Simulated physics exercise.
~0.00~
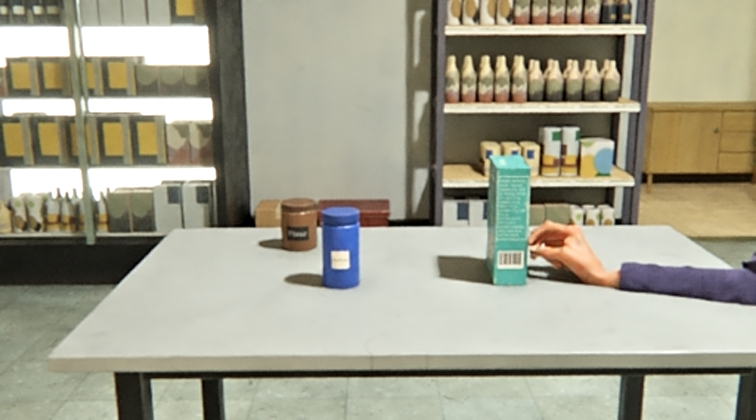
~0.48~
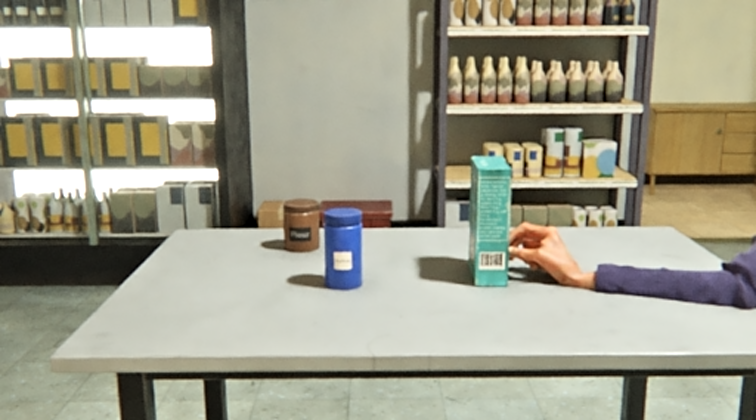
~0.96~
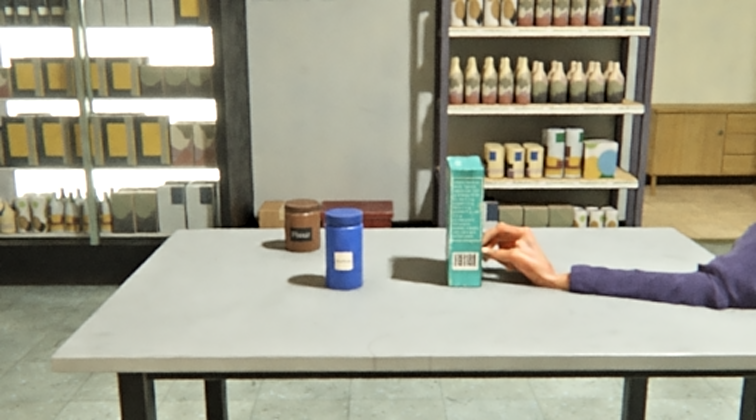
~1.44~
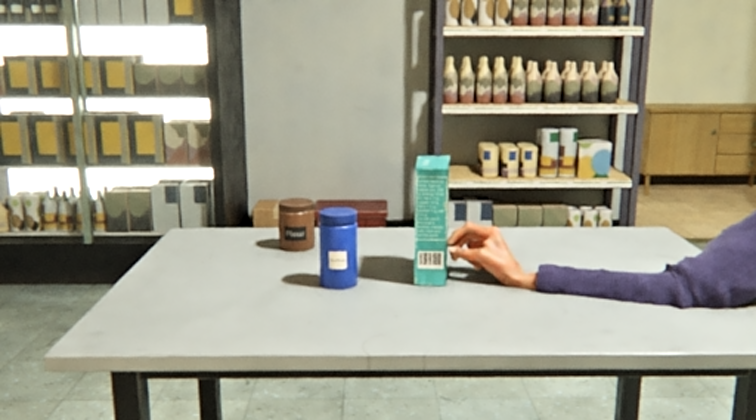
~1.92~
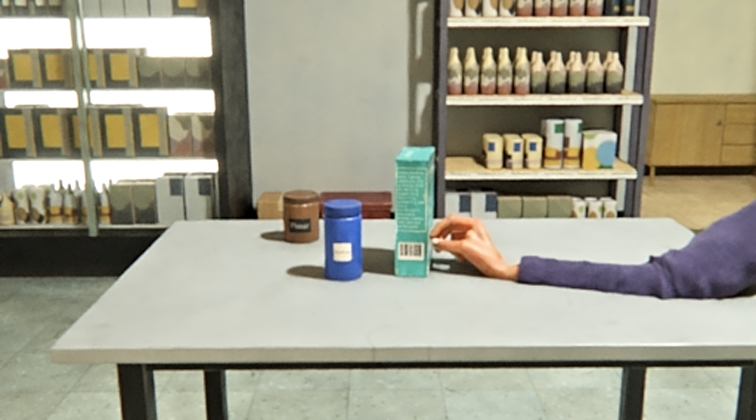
A hand in a purple sleeve pushed a tall turquoise packet steadily left across a grey table, toward a blue jar and a brown jar that stayed put, and the packet ended up still upright beside the blue jar, with the fingers close by.
